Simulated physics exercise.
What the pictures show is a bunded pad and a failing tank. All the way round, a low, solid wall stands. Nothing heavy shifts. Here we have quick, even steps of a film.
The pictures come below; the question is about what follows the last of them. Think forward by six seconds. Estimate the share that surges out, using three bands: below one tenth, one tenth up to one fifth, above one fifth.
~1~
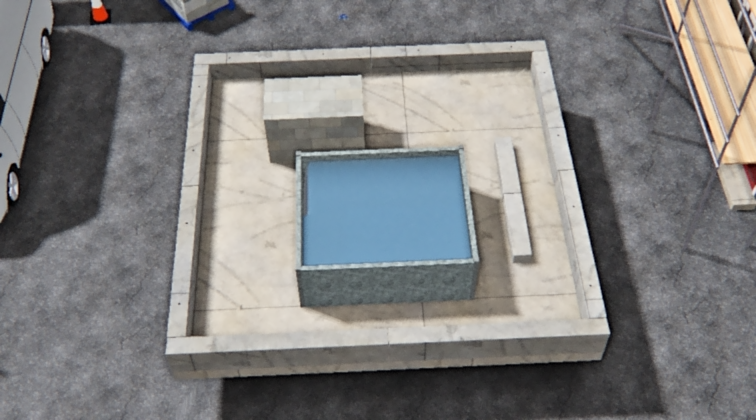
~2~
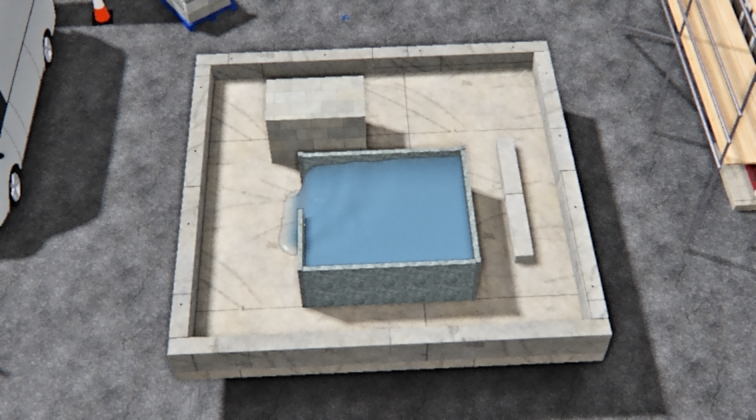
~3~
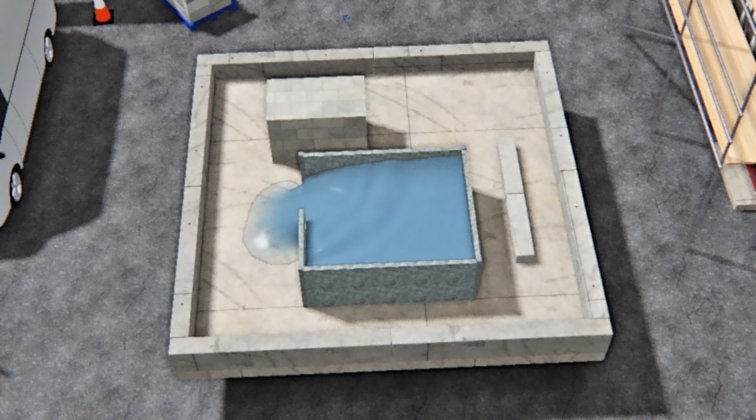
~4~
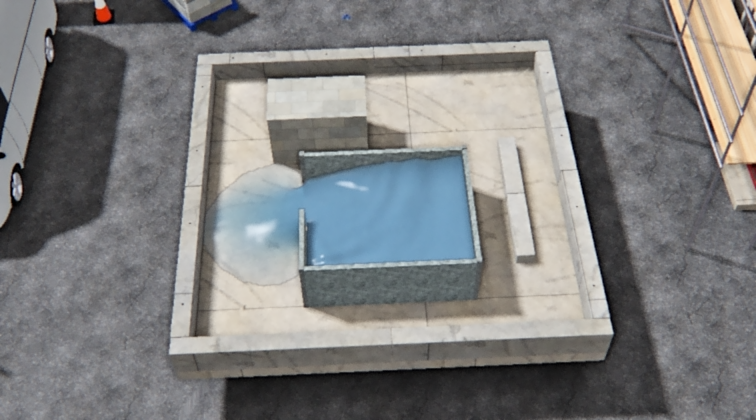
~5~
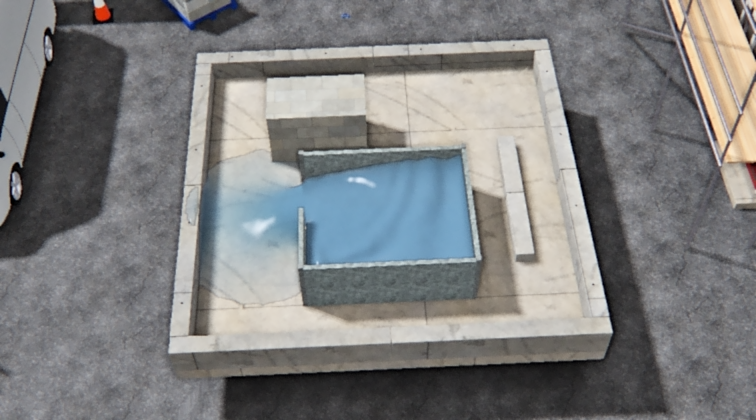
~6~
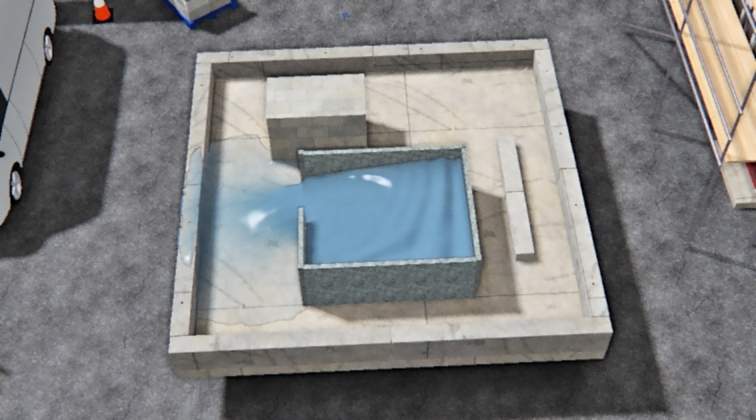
The loss will stay below a tenth.
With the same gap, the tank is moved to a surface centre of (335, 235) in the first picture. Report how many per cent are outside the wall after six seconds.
About 10 per cent.
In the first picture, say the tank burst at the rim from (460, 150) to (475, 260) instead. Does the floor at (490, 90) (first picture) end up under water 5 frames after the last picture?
That spot ends up soaked.
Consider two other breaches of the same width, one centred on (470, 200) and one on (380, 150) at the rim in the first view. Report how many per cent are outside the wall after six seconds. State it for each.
I'd put it at close to 2 per cent for the first and close to 2 per cent for the second.
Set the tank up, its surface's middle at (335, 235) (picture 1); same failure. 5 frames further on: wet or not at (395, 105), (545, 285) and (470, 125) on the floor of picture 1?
First left untouched, then left untouched, and last left untouched.
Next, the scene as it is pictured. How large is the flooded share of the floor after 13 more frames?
Roughly 50 percent, I'd say.
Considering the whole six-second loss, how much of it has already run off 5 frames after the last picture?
That comes to 25 per cent, as I work it out.
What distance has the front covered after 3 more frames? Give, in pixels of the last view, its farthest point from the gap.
My best guess is about (214, 96).
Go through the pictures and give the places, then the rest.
Still water in the tank at (383, 209), in the first frame.
Water pours out at (306, 210) and has run to (293, 251), in the second frame.
The front is at (251, 242), out from the gap at (307, 211), in the third frame.
Water pours out at (307, 212) and has run to (208, 240), in the fourth frame.
Water pours out at (306, 210) and has run to (200, 279), in the fifth frame.
The front is at (197, 312), out from the gap at (306, 209), in the sixth frame.
A moment on, water covers 25 % of the floor; the low wall has let 0 % over.
Next, water covers 25 % of the floor; the low wall has let 1 % over.
Then, water covers 45 % of the floor; the low wall has let 4 % over.
Later, water covers 65 % of the floor; the low wall has let 5 % over.
In the end, water covers 80 % of the floor; the low wall has let 5 % over.
